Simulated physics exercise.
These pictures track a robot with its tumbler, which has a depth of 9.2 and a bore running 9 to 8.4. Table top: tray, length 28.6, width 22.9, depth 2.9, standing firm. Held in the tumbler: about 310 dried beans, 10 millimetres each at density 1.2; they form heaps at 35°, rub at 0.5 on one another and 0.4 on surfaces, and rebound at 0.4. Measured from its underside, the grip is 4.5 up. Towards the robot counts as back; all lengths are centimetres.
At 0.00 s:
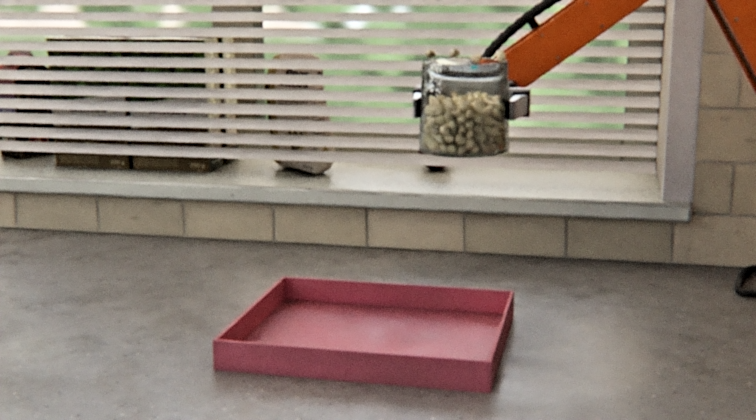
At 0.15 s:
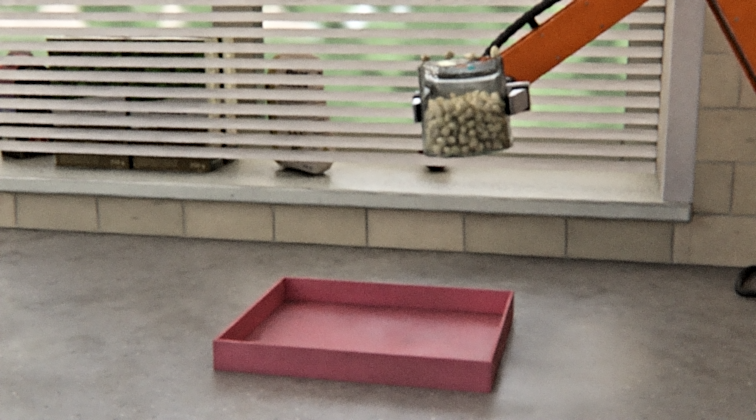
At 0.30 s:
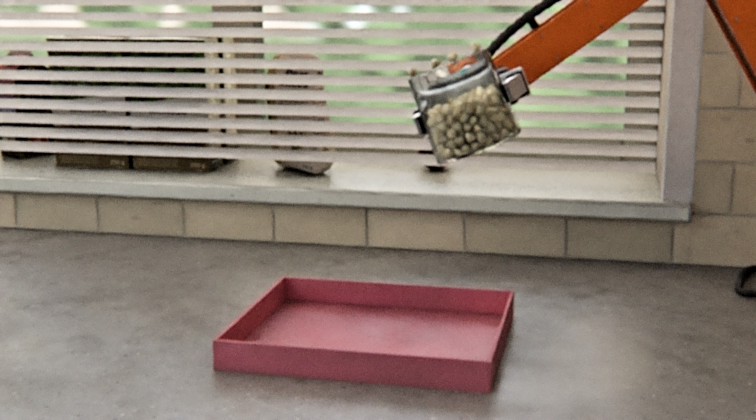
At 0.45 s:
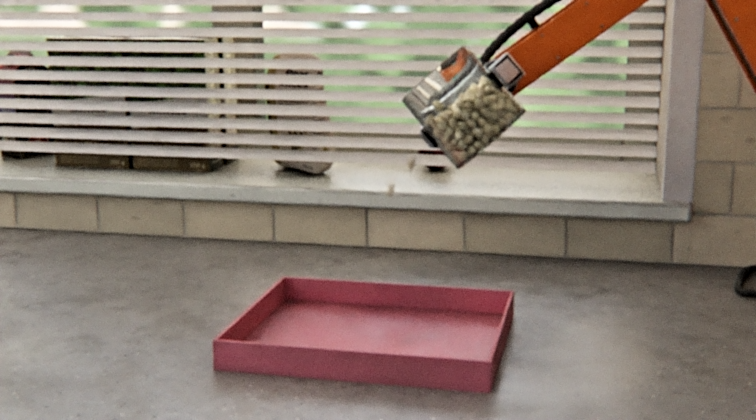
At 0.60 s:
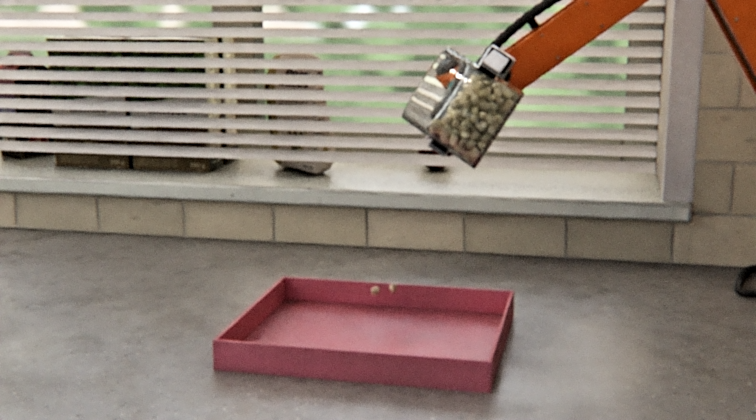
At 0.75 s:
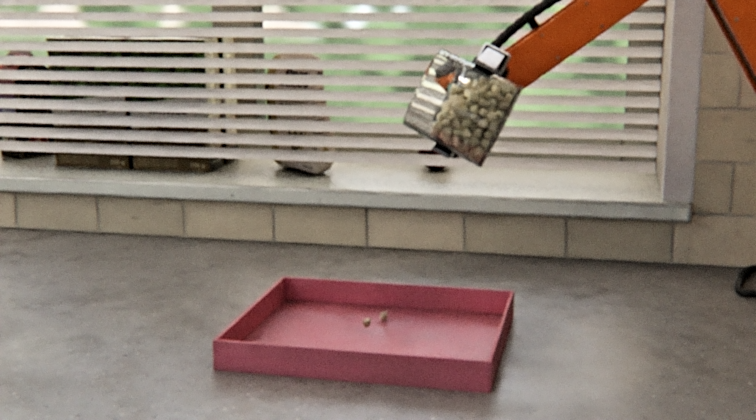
On a grey table top in front of a slatted blind, an orange robot arm holds a clear tumbler of pale beans upright above a shallow, empty red tray. The arm steadily tips the tumbler to the left, and two beans drop into the tray while the rest stay inside.
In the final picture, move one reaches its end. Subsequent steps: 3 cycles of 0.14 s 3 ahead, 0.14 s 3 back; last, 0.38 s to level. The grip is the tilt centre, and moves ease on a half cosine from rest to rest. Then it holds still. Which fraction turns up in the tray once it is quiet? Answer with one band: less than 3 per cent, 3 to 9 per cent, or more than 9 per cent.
Less than 3 per cent.
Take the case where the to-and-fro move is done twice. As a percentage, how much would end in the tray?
It would come to about 0 %.
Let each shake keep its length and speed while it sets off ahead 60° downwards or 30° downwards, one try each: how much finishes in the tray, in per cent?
About 0 and 0 per cent.
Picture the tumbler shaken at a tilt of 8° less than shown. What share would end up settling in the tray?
I'd put it close to 0 per cent.
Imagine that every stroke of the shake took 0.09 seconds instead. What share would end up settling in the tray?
Roughly 15 in a hundred.
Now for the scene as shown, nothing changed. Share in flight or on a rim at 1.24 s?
That comes to about 0 per cent, more or less.
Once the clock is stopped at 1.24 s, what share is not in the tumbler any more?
Share gone: Around 0 %.
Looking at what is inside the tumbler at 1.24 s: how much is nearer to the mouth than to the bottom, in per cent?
Something near 30 per cent is there.
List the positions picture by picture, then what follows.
The tumbler middle at (464, 107), level; upper third of the load around (466, 110), from x 425 to 500, top at y 55; 307 in the tumbler, in the first frame.
The tumbler middle at (464, 107), tilted 6° forward; upper third of the load around (470, 109), from x 425 to 505, top at y 55, in the second frame.
The tumbler middle at (464, 107), tilted 22° forward; upper third of the load around (475, 109), from x 410 to 515, top at y 50, in the third frame.
The tumbler middle at (464, 107), tilted 42° forward; upper third of the load around (484, 104), from x 390 to 515, top at y 85; 305 in the tumbler, 2 in flight or on a rim, in the fourth frame.
The tumbler middle at (464, 108), tilted 58° forward; upper third of the load around (484, 98), from x 375 to 515, top at y 80; 305 in the tumbler, 2 in the tray, in the fifth frame.
The tumbler middle at (463, 108), tilted 64° forward; upper third of the load around (485, 98), from x 365 to 515, top at y 80; 305 in the tumbler, 2 in the tray, in the sixth frame.
After 1.24 s, tilted 64° forward, highest piece 28 above the table; 304 in the tumbler, 3 in the tray.
After 1.73 s, tilted 46° forward, highest piece 28 above the table; 304 in the tumbler, 3 in the tray.
After 2.17 s, level, highest piece 31 above the table; 304 in the tumbler, 3 in the tray.
After 3.22 s, level, highest piece 31 above the table; 304 in the tumbler, 3 in the tray.
In the end, 304 in the tumbler, 3 in the tray. That is 1 % in the tray.
